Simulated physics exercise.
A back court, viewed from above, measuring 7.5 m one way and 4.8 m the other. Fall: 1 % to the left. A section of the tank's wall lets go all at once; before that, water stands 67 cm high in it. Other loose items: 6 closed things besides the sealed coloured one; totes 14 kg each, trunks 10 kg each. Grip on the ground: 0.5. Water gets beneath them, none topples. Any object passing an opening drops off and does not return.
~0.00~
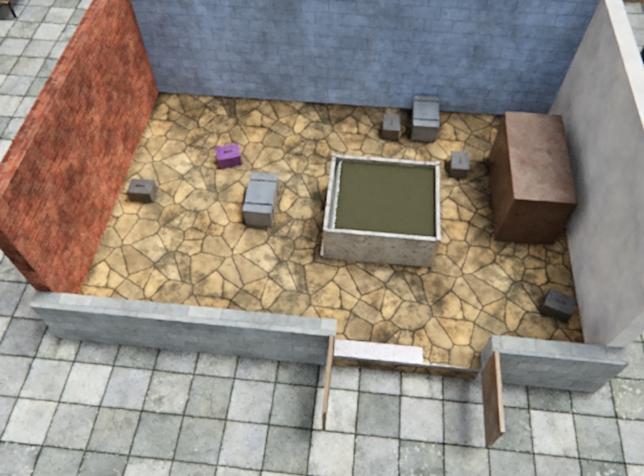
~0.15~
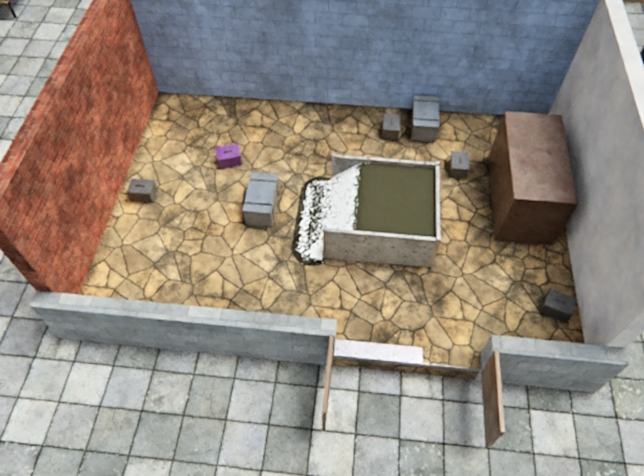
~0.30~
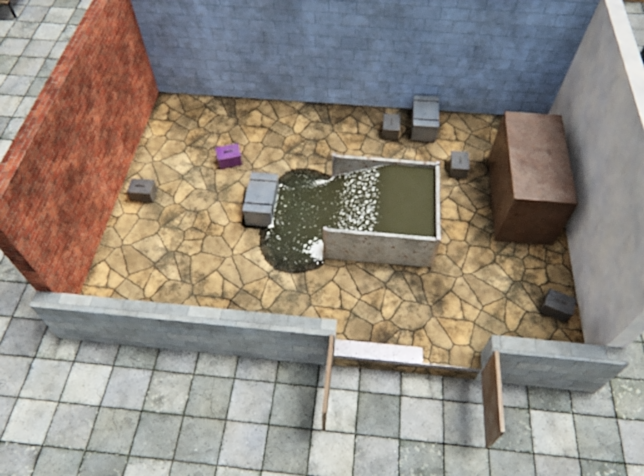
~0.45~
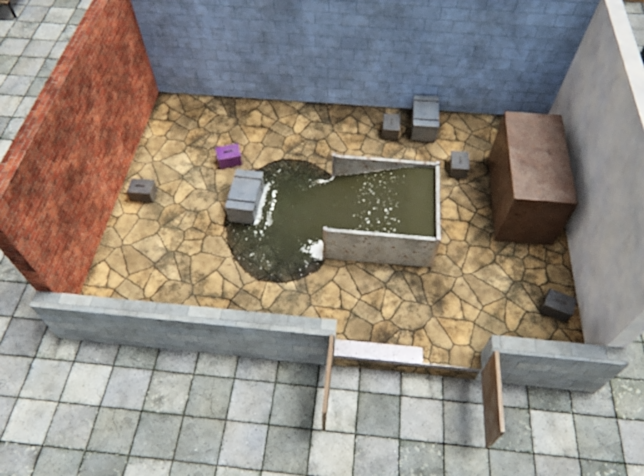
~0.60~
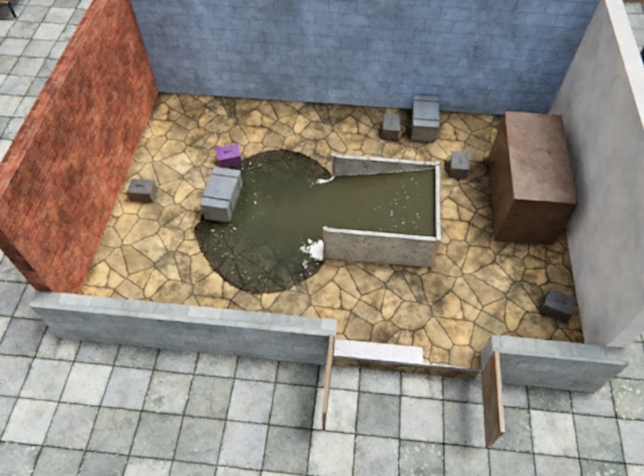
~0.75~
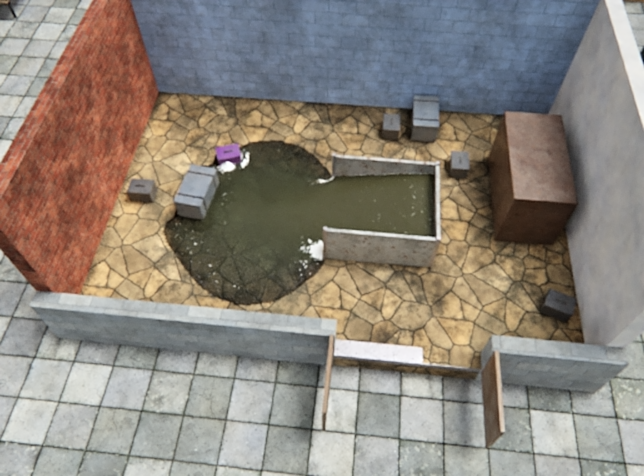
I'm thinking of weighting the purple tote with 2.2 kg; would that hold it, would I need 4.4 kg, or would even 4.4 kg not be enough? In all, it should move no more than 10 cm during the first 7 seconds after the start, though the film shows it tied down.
The lighter one and heavier both drift.
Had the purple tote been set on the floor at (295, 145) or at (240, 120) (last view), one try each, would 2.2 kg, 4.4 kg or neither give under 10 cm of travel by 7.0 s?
One by one: No mass suffices; no mass suffices.
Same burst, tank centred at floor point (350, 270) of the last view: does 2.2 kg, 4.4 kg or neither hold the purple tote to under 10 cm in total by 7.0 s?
Then, in short, nothing offered works.
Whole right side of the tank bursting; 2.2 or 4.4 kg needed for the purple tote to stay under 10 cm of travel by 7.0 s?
Then only the heavier mass suffices.
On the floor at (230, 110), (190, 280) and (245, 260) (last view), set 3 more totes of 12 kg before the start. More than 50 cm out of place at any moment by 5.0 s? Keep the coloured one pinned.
Going through them in turn, the answers are too far, too far and too far.
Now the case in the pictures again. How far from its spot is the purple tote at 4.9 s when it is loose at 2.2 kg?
Around 200 centimetres out of place.
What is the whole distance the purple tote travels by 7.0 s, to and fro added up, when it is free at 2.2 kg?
It covers about 850 cm altogether.
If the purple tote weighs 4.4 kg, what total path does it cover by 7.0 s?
Total path: Around 800 cm.
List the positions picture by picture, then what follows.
The first picture shows the purple tote at (228, 152), on the bottom; 2.3 m2 under water; 0 of 7 have shifted.
The second picture shows the purple tote at (228, 152) rests on the ground; 3.2 m2 under water; 0 of 7 have shifted.
The third picture shows the purple tote at (228, 152), on the bottom; 4.2 m2 under water; 0 of 7 have shifted.
The fourth picture shows the purple tote at (228, 152) rests on the ground; water covers 5.5 m2; 1 of 7 have shifted.
The fifth picture shows the purple tote at (228, 152), on the bottom; 7.1 m2 under water; 1 of 7 have shifted.
The sixth picture shows the purple tote at (228, 152) rests on the ground; 8.7 m2 under water; 1 of 7 have shifted.
After 1.4 s the purple tote would be 129 cm from its start with 2.2 kg and 110 cm from its start with 4.4 kg; 4 cm of water round it then.
After 3.1 s the purple tote would be 144 cm from its start with 2.2 kg and 142 cm from its start with 4.4 kg; 19 cm of water round it then.
After 4.9 s the purple tote would be 203 cm from its start with 2.2 kg and 194 cm from its start with 4.4 kg; 4 cm of water round it then.
After 7.0 s the purple tote would be 414 cm from its start with 2.2 kg and 385 cm from its start with 4.4 kg; 5 cm of water round it then.
